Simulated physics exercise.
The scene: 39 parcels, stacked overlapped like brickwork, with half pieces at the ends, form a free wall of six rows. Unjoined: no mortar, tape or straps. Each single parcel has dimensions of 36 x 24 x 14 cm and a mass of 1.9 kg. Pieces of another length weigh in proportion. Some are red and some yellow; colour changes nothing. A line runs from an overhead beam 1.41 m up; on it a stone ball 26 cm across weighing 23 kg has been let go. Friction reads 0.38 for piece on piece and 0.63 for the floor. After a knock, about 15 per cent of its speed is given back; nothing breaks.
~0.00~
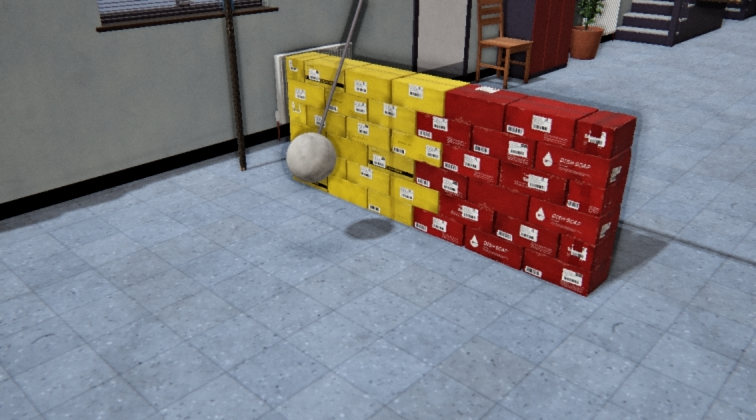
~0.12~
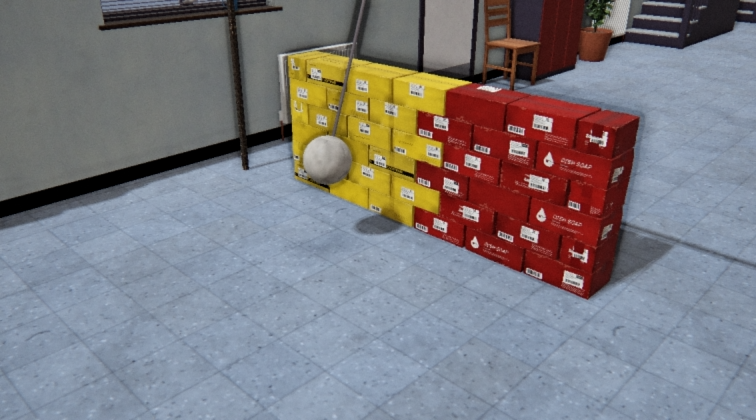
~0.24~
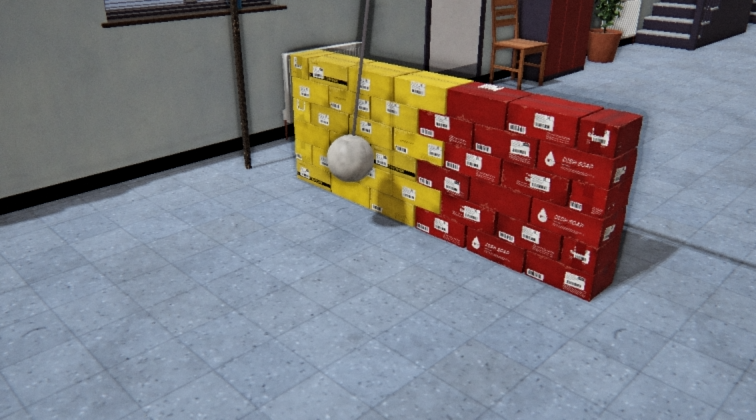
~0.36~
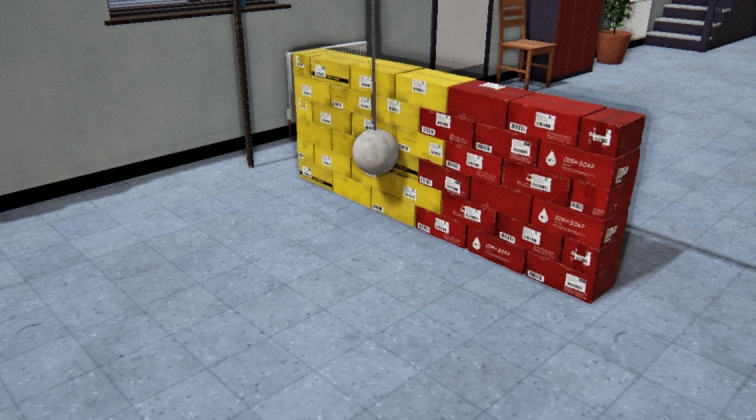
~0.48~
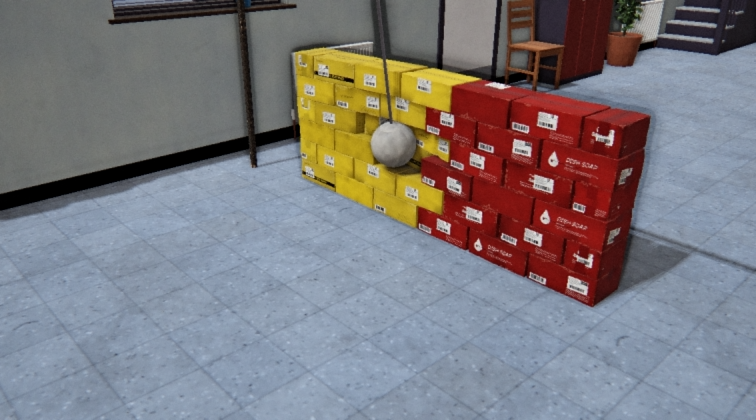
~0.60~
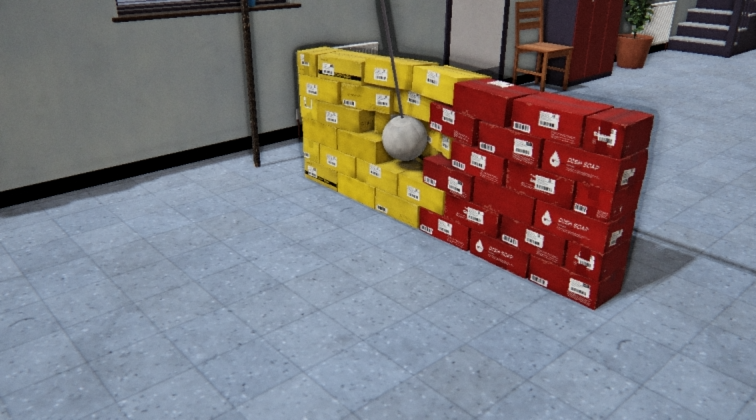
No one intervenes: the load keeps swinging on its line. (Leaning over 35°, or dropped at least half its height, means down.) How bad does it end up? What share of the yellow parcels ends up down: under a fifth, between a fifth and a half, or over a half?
Down: One fifth through one half.
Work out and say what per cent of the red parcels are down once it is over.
Ending so: Red 10 per cent.
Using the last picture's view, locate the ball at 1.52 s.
Around (347, 157).
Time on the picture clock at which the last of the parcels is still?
Near 3.0 s.
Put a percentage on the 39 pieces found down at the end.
It works out at roughly 25 per cent.
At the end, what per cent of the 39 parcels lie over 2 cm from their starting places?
25 %.
After 1.12 s, line 7° past plumb; 5 of the 21 yellow parcels down (7 of 39 in all colours); top yellow parcel 16 mm from its place.
After 1.52 s, line 12° before plumb; 8 of the 21 yellow parcels down (10 of 39 in all colours); top yellow parcel 16 mm from its place.
In the end (3.1 s), line 8° past plumb; 8 of the 21 yellow parcels down (10 of 39 in all colours); top yellow parcel 17 mm from its place; top red parcel unmoved. That is 38 per cent. From the last view, middles, top yellow parcel near (320, 62), top red parcel near (618, 132).
